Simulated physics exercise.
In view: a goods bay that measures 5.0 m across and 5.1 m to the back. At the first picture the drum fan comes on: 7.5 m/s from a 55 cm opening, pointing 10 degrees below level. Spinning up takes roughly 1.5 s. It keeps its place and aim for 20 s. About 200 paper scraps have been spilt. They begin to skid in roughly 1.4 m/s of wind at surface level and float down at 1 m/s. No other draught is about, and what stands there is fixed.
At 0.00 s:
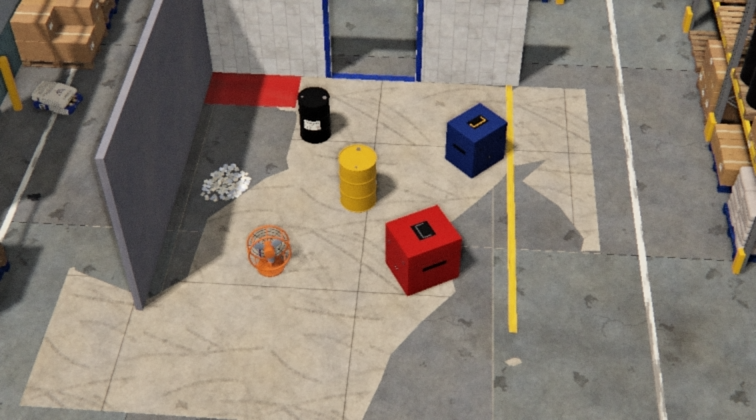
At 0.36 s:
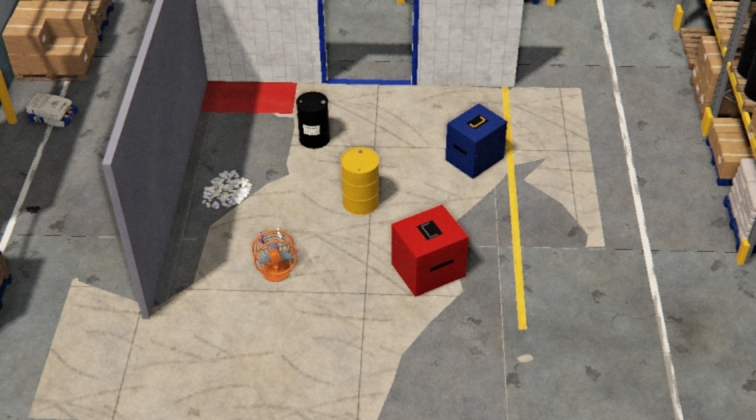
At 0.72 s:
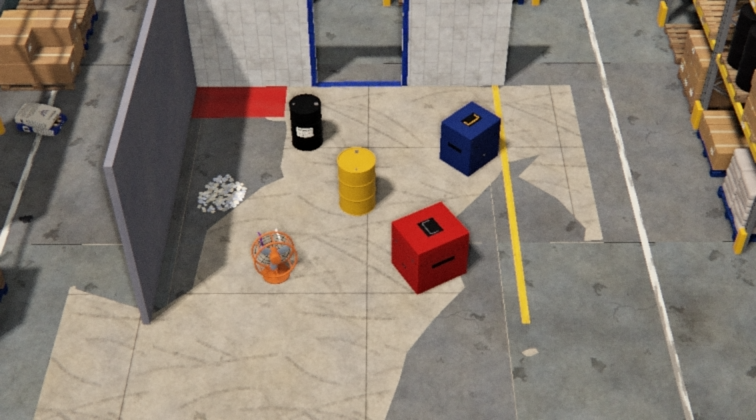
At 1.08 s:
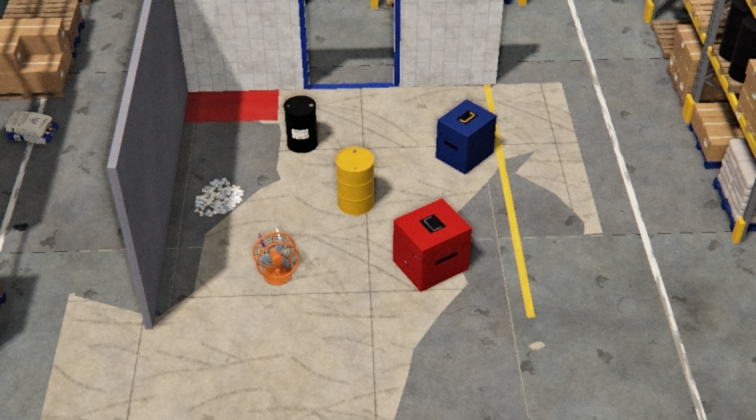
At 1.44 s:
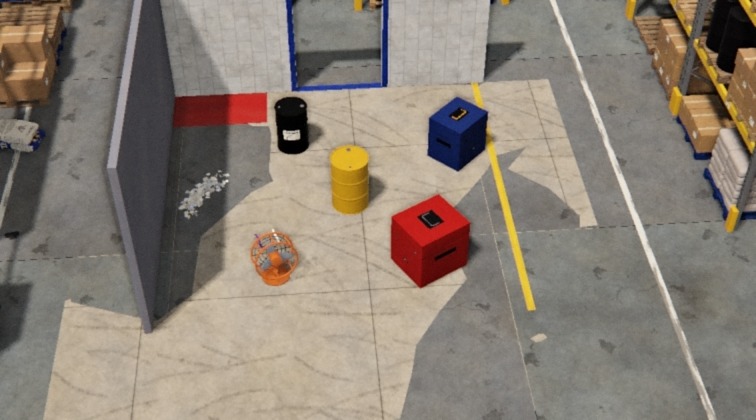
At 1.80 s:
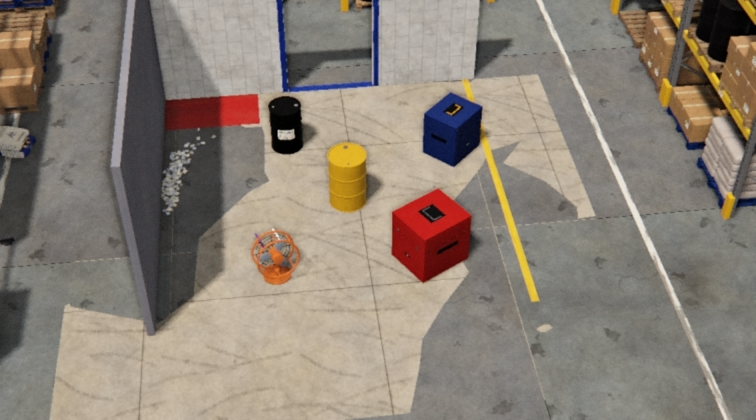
White paper scraps lie still in a loose patch on the warehouse floor, between a grey partition and an orange drum fan, with barrels and red and blue boxes nearby. The patch then stretches out and slides left and backward, thinning into a scattered streak along the partition toward the red floor area.
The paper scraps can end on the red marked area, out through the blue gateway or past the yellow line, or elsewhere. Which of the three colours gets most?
It is red that takes the most.
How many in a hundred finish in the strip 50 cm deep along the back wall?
Some 30 per cent.
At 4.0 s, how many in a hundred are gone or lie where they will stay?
Some 5 per cent.
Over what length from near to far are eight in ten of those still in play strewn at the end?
About 0.8 m.
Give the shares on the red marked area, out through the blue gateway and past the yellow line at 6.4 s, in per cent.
About 50 % red, 0 % blue, 0 % yellow.
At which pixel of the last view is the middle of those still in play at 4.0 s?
Near (165, 138).
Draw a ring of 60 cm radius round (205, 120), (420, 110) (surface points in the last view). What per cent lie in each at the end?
In turn about 20 %, 0 %.
After 4.0 s, 0 % are past the yellow line, 26 % on the red marked area and 0 % out through the blue gateway; the middle of those still in play is near (165, 138); 6 % have settled or left.
After 6.4 s, 0 % are past the yellow line, 49 % on the red marked area and 0 % out through the blue gateway; the middle of those still in play is near (166, 129); 23 % have settled or left.
After 11.0 s, 0 % are past the yellow line, 60 % on the red marked area and 0 % out through the blue gateway; the middle of those still in play is near (165, 127); 45 % have settled or left.
After 20.0 s, at the end, 0 % are past the yellow line, 62 % on the red marked area and 0 % out through the blue gateway; the middle of those still in play is near (164, 122).
